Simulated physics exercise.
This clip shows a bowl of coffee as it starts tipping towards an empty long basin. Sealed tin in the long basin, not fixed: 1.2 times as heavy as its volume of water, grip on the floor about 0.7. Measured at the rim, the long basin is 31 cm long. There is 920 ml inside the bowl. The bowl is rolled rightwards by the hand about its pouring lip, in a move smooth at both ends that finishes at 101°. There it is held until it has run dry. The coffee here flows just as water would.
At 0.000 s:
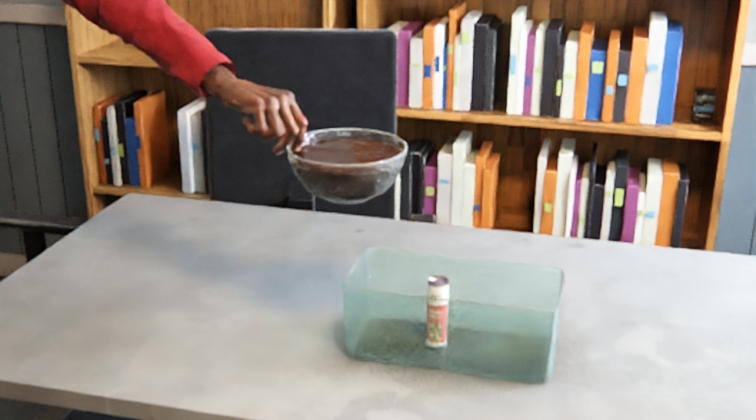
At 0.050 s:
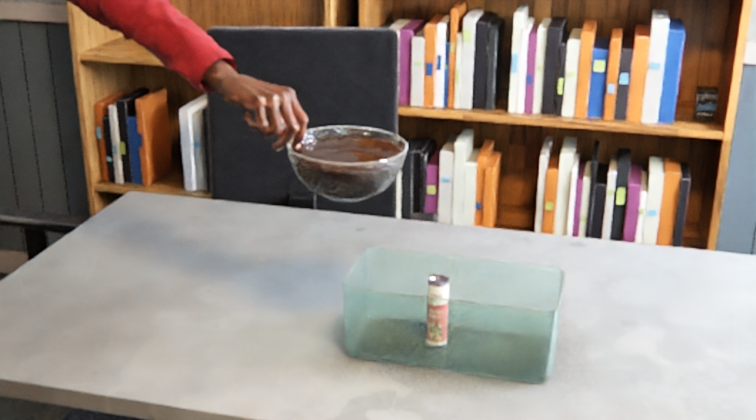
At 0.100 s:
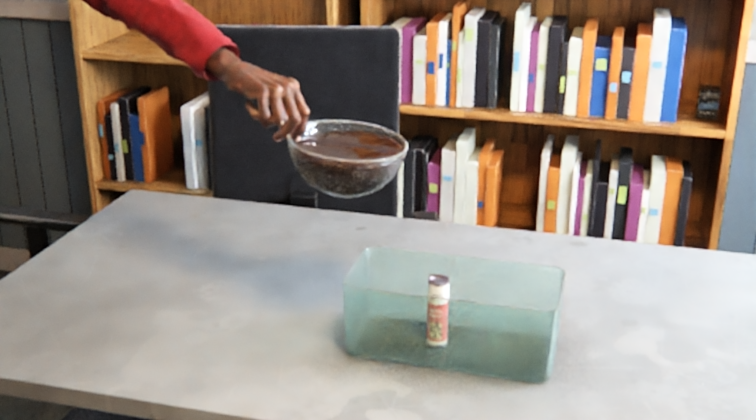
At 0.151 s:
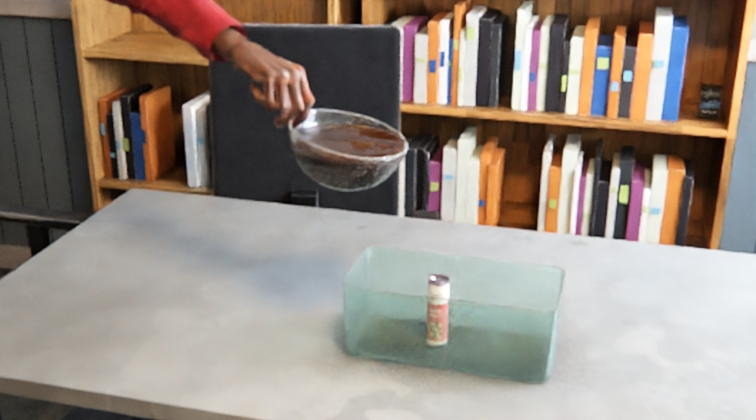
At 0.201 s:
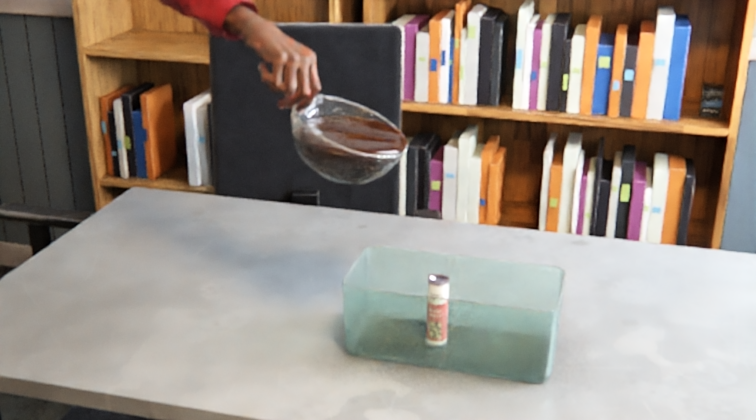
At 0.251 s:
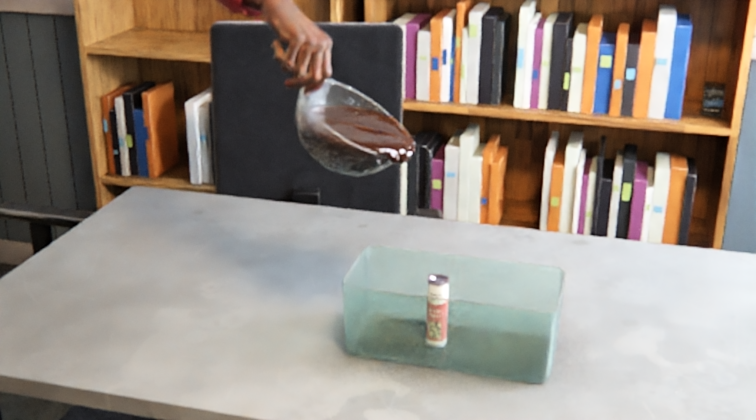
A glass bowl of dark coffee tilting steadily rightwards in a person's hand above a long glass basin with a tin inside.
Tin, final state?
Fallen.
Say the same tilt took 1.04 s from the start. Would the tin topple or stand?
After the tilt, the tin is still standing.
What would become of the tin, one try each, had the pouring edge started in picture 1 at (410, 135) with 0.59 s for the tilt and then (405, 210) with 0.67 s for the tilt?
Run one: It tumbles. Run two: It tumbles.
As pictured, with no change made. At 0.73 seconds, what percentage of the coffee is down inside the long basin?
Reading: Approx. 84 %.
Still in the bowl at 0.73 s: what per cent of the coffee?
I reckon near 0 per cent still sits there.
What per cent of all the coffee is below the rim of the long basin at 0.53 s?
Near 10 in a hundred.
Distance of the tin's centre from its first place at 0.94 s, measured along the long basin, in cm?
Near 2 cm.
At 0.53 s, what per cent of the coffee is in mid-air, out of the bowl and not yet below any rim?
Some 68 per cent.
By 0.53 s the tilt is 90° and 23 per cent is still to pour; the tin stands where it began.
By 0.73 s the tilt is 101° and 0 per cent is still to pour; the tin stands where it began.
By 0.94 s the tilt is 101° and 0 per cent is still to pour; the tin leans 18°.
By 1.17 s the tilt is 101° and 0 per cent is still to pour; the tin lies on its side.
At rest the tin lies on its side.
